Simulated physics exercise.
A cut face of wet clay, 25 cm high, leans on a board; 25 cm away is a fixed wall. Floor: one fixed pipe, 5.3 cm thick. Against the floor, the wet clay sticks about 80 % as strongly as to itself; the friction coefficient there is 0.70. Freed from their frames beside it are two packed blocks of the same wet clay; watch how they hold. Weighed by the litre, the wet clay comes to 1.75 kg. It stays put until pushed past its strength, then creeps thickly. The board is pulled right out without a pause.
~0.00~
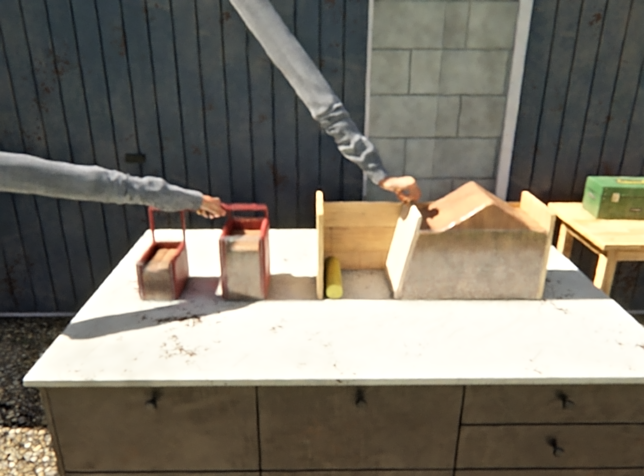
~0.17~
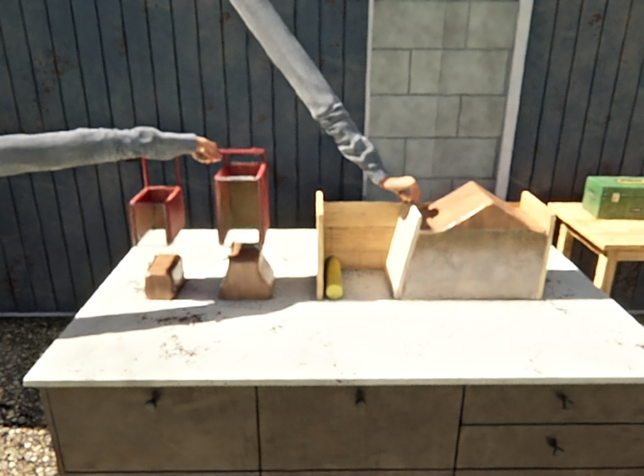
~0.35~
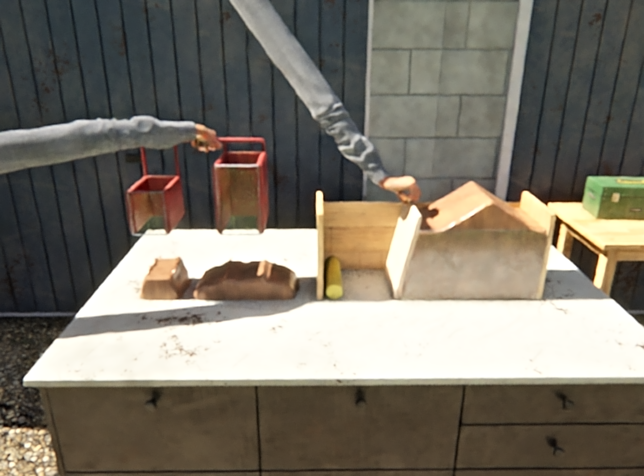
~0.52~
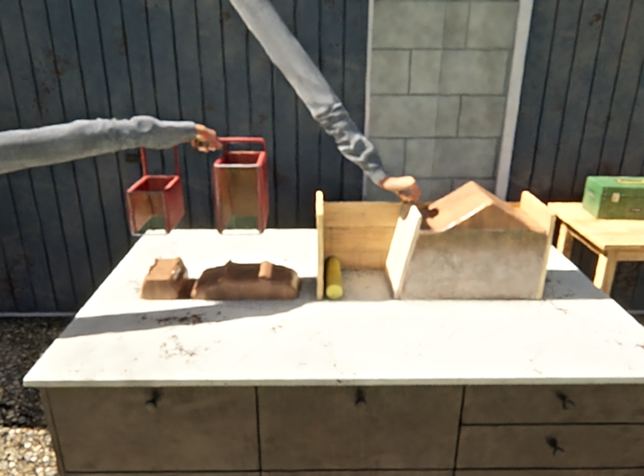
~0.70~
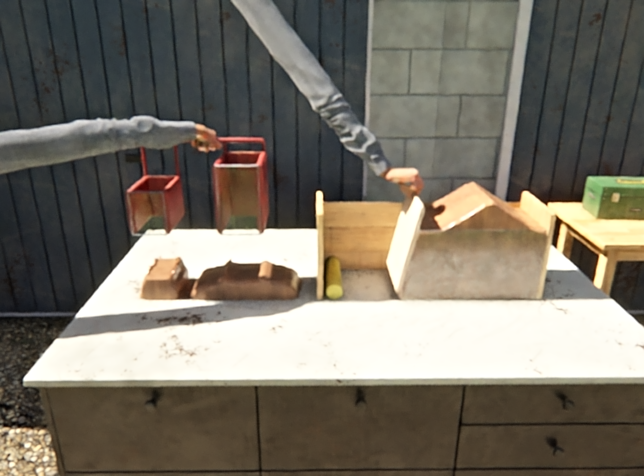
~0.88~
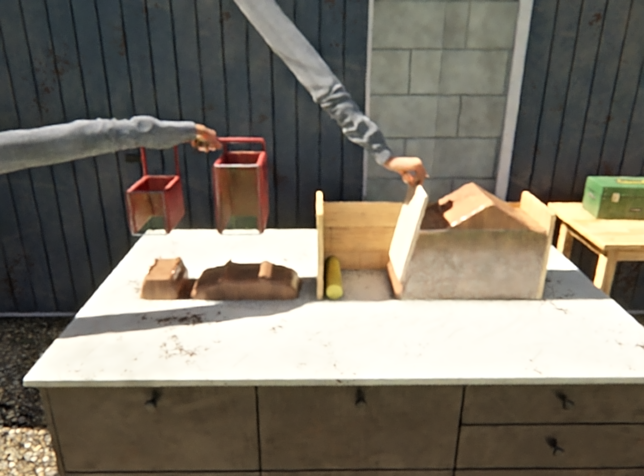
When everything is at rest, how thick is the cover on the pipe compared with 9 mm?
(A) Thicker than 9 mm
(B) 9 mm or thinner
A.
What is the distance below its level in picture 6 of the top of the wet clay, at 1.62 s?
The difference comes to roughly 8.5 cm.
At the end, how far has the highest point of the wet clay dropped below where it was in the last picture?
By my estimate, near 8.5 cm.
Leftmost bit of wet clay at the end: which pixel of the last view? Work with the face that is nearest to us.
Close to pixel (329, 283).
After 1.22 s, the fallen stuff reaches 49 % of the way across and nothing lies on the pipe.
After 1.62 s, the fallen stuff reaches 90 % of the way across and 4.3 cm lies on the pipe.
After 2.02 s, the fallen stuff reaches 91 % of the way across and 4.3 cm lies on the pipe.
After 2.43 s, the fallen stuff reaches 92 % of the way across and 4.1 cm lies on the pipe.
After 2.47 s, the fallen stuff reaches 92 % of the way across and 4.1 cm lies on the pipe.
